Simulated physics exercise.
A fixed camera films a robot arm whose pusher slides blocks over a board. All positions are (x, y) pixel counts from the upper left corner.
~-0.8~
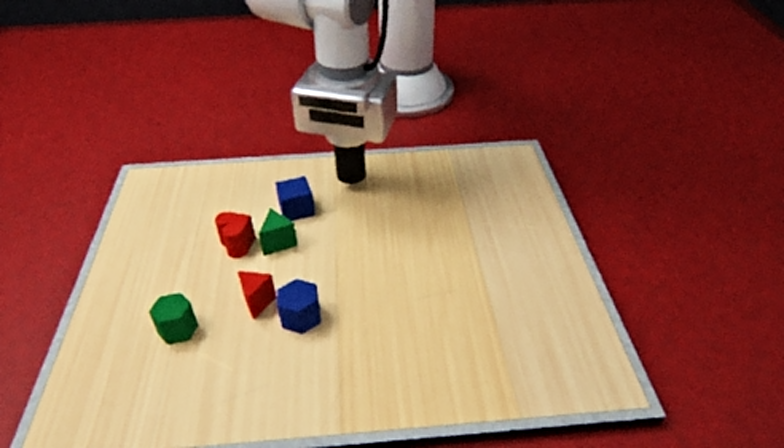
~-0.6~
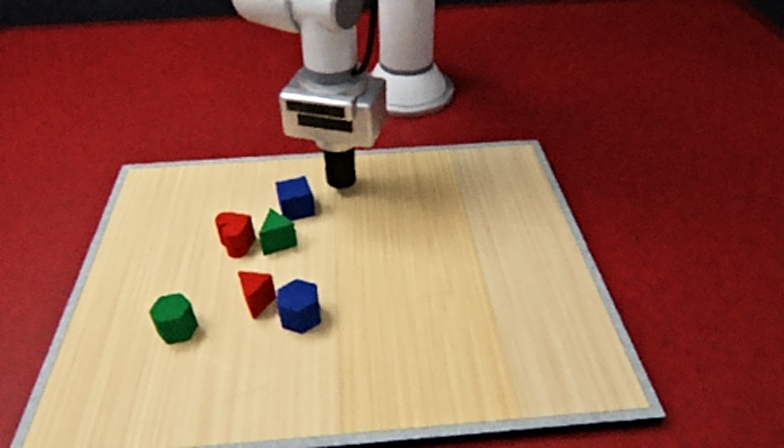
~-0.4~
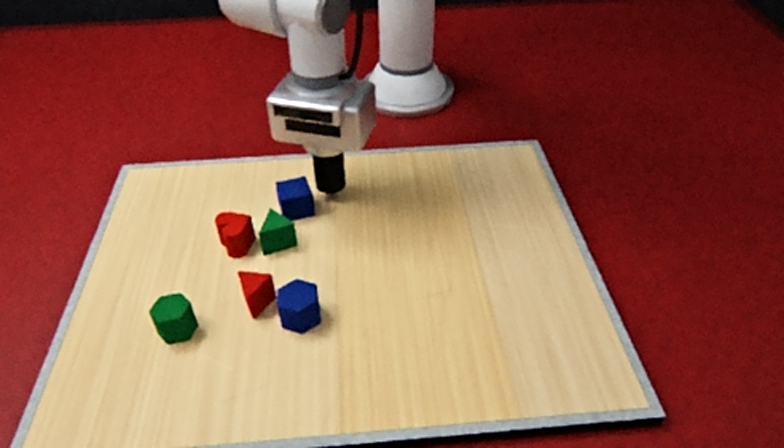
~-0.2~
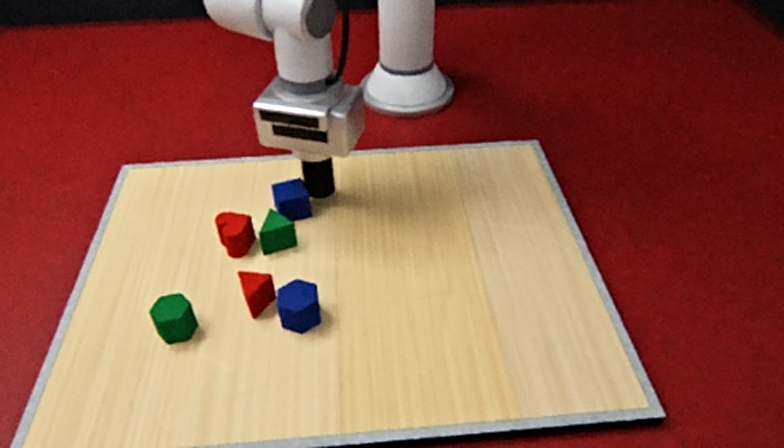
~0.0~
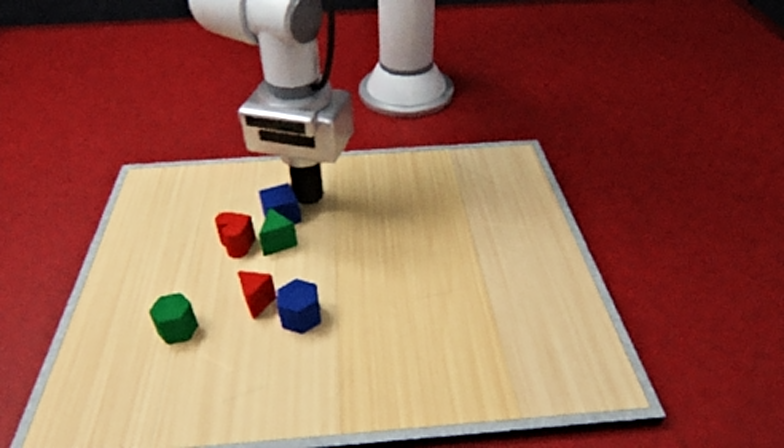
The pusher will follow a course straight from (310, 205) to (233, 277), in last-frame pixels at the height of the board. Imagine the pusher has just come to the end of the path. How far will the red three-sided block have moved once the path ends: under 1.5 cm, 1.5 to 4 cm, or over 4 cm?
It will move between 1.5 and 4 cm.
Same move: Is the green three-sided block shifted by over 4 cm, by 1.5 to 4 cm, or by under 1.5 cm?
Result: Over 4 cm.
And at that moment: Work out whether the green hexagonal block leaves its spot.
Not moved.
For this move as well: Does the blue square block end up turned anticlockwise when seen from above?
In short: No.
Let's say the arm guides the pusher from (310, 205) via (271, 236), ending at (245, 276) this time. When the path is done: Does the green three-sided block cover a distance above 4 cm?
That would be a yes.
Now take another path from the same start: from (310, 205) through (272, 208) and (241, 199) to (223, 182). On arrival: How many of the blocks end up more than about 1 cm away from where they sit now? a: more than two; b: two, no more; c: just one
Answer: C.
What follows on the original path. One third of the way, pusher (284, 218); red heart block (227, 225); green three-sided block (272, 225), turned 35° anticlockwise; blue square block (249, 204), turned 30° clockwise.
Two thirds of the way, pusher (258, 241); red heart block (225, 226); green three-sided block (251, 250), turned 50° anticlockwise; blue square block (242, 205), turned 50° clockwise.
At the end, pusher (231, 266); green hexagonal block in place; red heart block (220, 227), turned 15° clockwise; red three-sided block (252, 296), turned 25° anticlockwise; green three-sided block (234, 274), turned 75° anticlockwise; blue square block (242, 205), turned 50° clockwise.
